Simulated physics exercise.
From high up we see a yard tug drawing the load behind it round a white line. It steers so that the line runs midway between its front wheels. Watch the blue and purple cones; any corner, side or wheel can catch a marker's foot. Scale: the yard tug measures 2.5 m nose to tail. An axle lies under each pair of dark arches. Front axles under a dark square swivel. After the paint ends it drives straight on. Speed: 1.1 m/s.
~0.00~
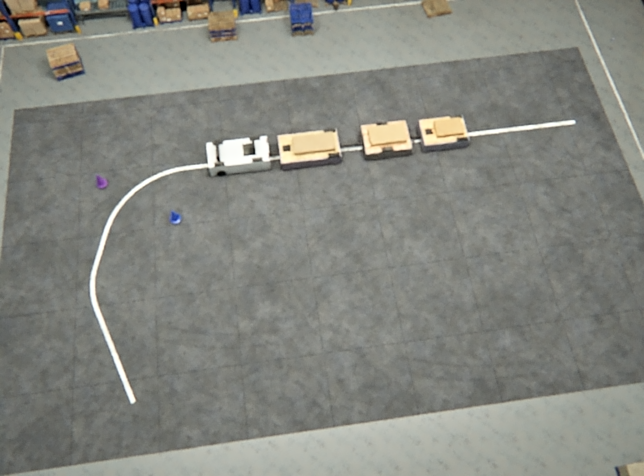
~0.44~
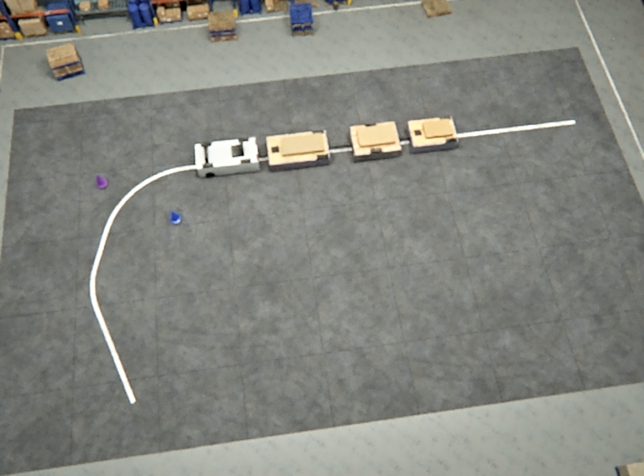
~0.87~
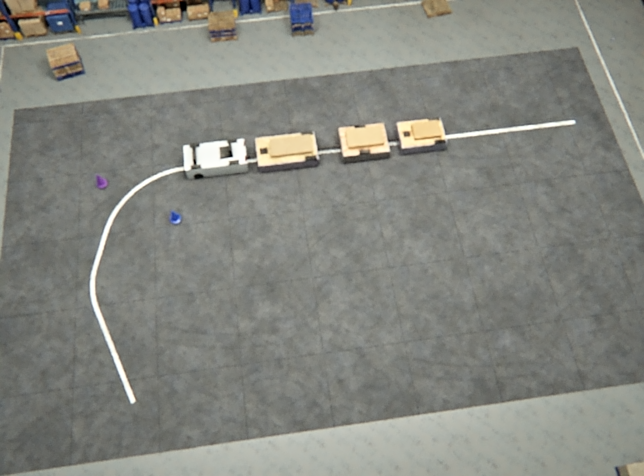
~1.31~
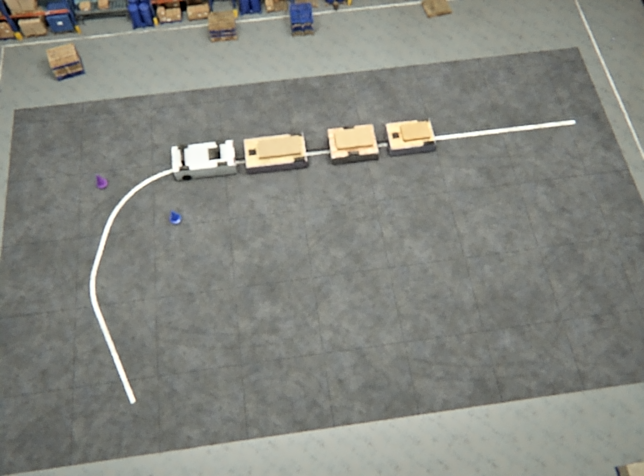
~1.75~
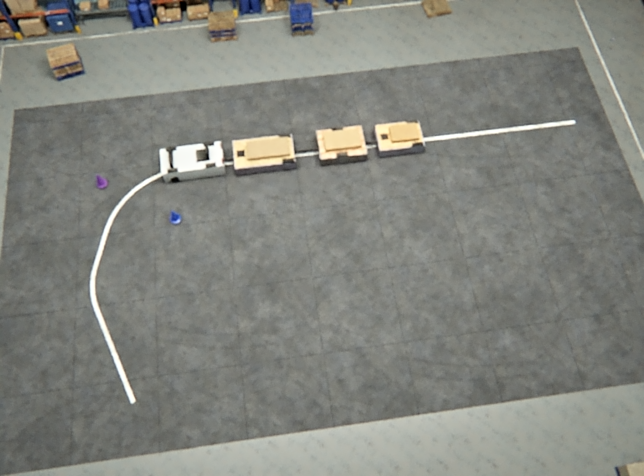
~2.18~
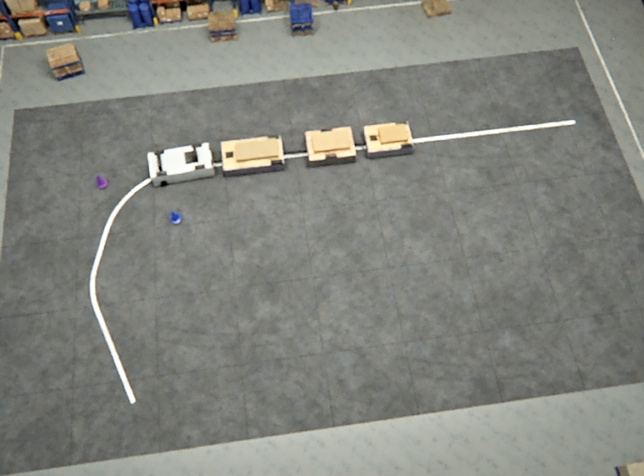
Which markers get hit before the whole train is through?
The blue one stays untouched; the purple one escapes.
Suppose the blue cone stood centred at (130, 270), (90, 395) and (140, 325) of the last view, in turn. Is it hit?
First struck, second missed, third hit.
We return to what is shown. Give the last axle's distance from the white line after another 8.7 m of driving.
About 15 cm.
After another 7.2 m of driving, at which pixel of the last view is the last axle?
Near (253, 152).
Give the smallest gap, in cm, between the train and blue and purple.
Blue 25, purple 30.
Then, 3.9 s in, the last axle is at (361, 139) of the last picture, 5 cm off the line; purple has been passed with 30 cm to spare.
Then, 13.7 s in, the last axle is at (150, 200) of the last picture, 120 cm off the line; blue has been passed with 25 cm to spare.
Then, 21.3 s in, the last axle is at (135, 398) of the last picture, 20 cm off the line; 0 of 2 struck in all.
